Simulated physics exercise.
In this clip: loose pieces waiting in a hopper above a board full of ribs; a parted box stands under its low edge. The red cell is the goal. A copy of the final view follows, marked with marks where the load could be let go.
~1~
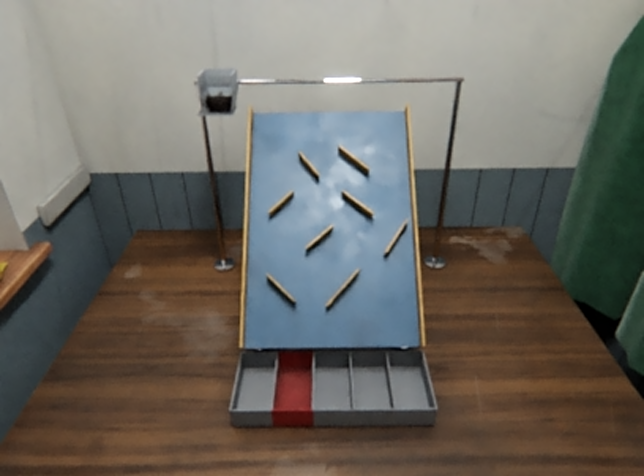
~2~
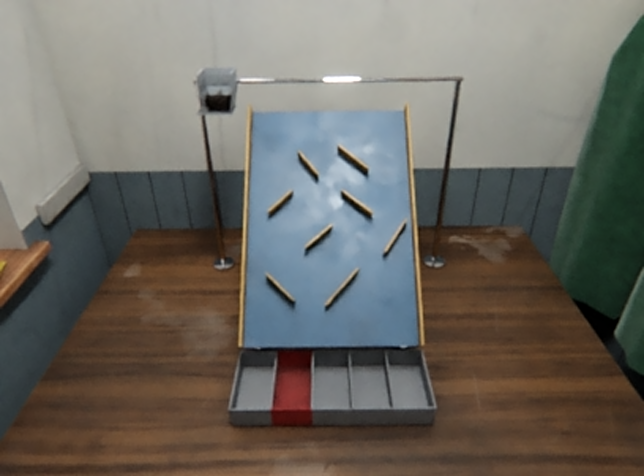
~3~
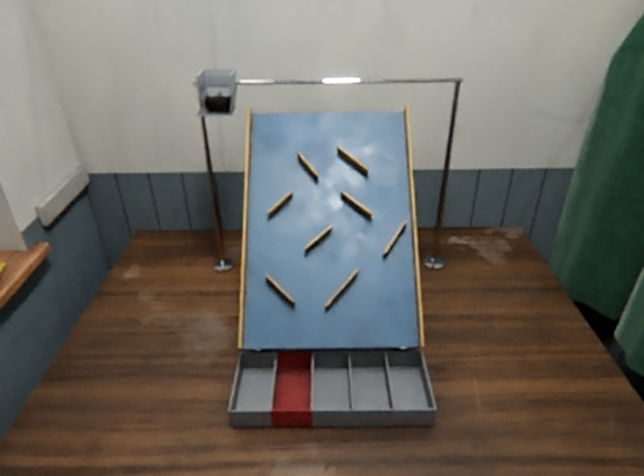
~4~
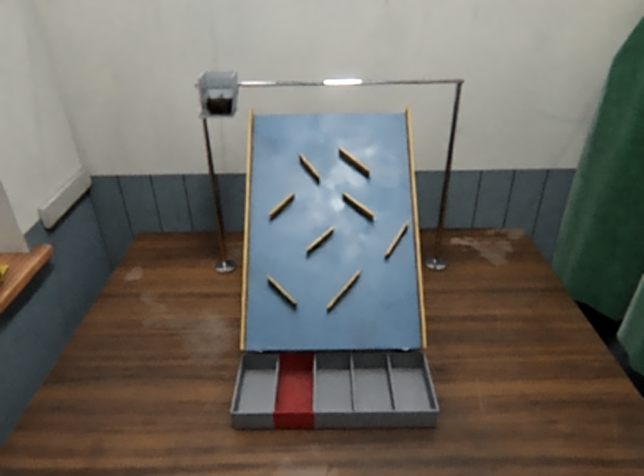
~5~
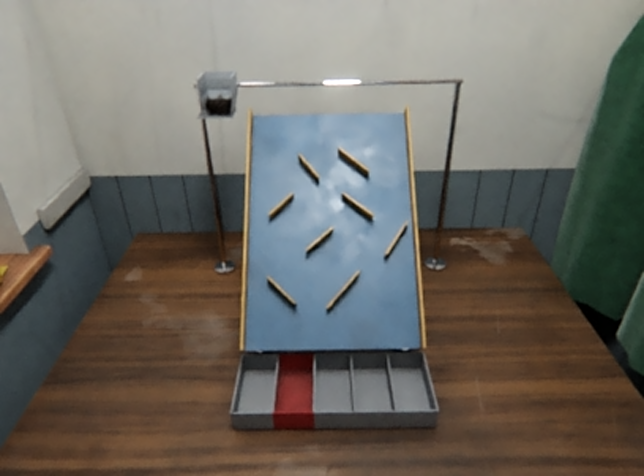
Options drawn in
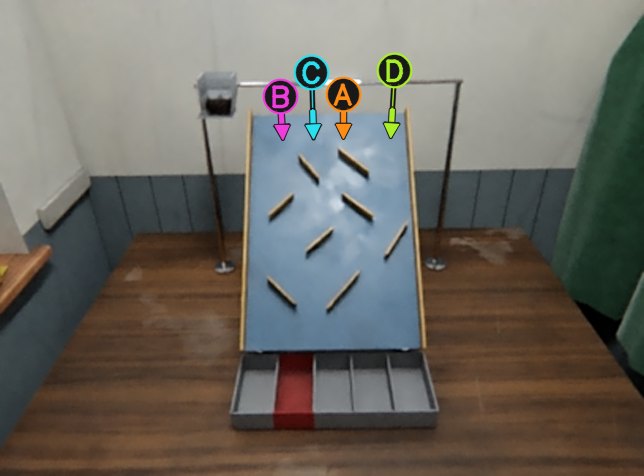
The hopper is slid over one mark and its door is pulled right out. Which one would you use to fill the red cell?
The answer is mark C.
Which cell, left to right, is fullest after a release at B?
The first from the left.
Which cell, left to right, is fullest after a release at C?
The second from the left.
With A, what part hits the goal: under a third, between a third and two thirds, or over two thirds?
Under a third.
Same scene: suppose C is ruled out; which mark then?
Mark A.
On the marked copy, mark A meets the board at (343, 133); mark B meets the board at (282, 134); mark C meets the board at (313, 133); mark D meets the board at (391, 132).
With A, close to a quarter in the red cell, close to two thirds in other cells, a small share held on the board.
With B, a small share in the red cell, the bulk in other cells, a small share held on the board.
With C, close to half in the red cell, close to a third in other cells, a small share held on the board.
With D, a small share in the red cell, the bulk in other cells, a small share held on the board.
